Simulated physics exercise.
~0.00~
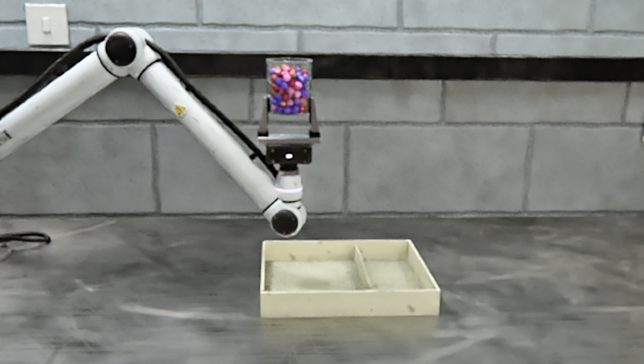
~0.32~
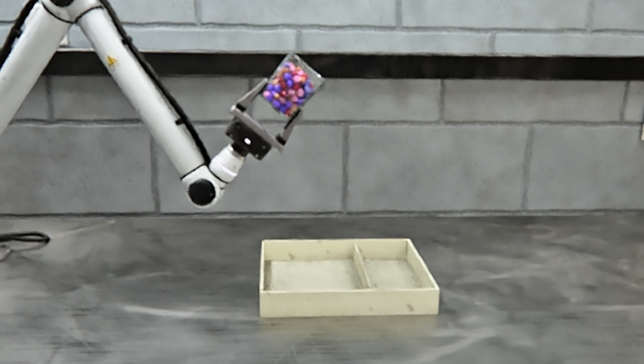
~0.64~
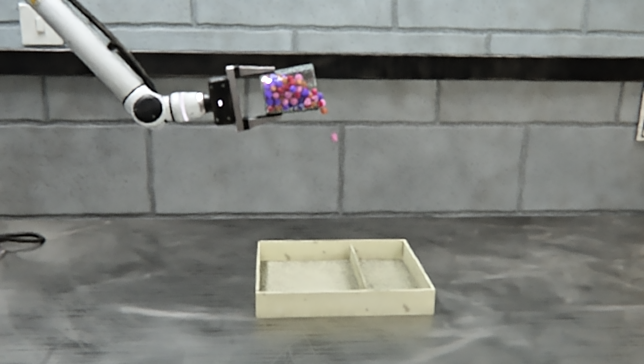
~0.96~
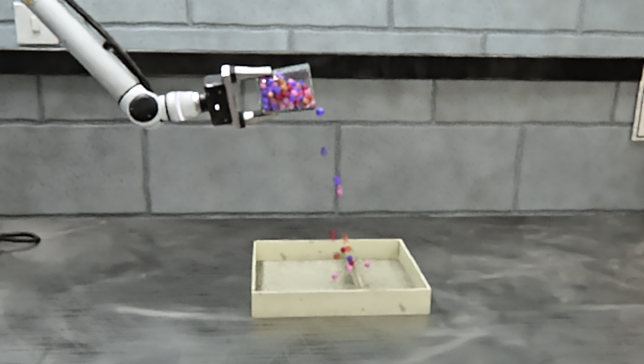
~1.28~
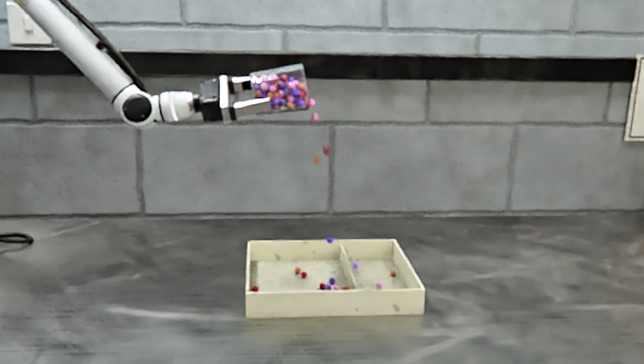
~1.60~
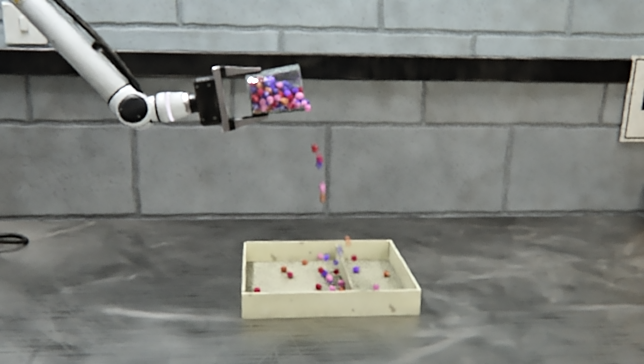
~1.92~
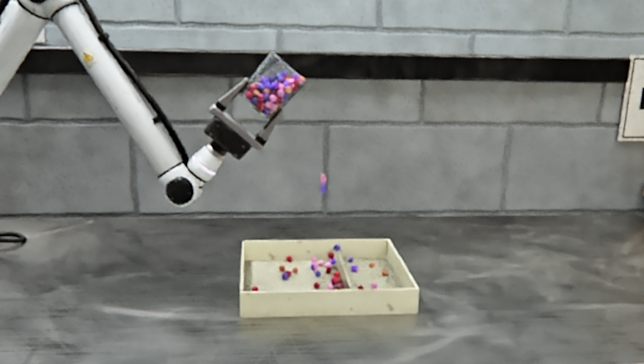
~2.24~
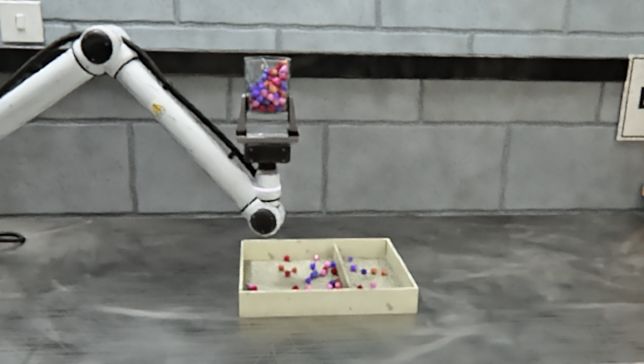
The footage shows a robot arm tipping a clear cup of small, round, colourful sweets to the right above a divided tray, spilling some into both compartments, mostly the left, before turning the cup upright again with most of the sweets still inside.
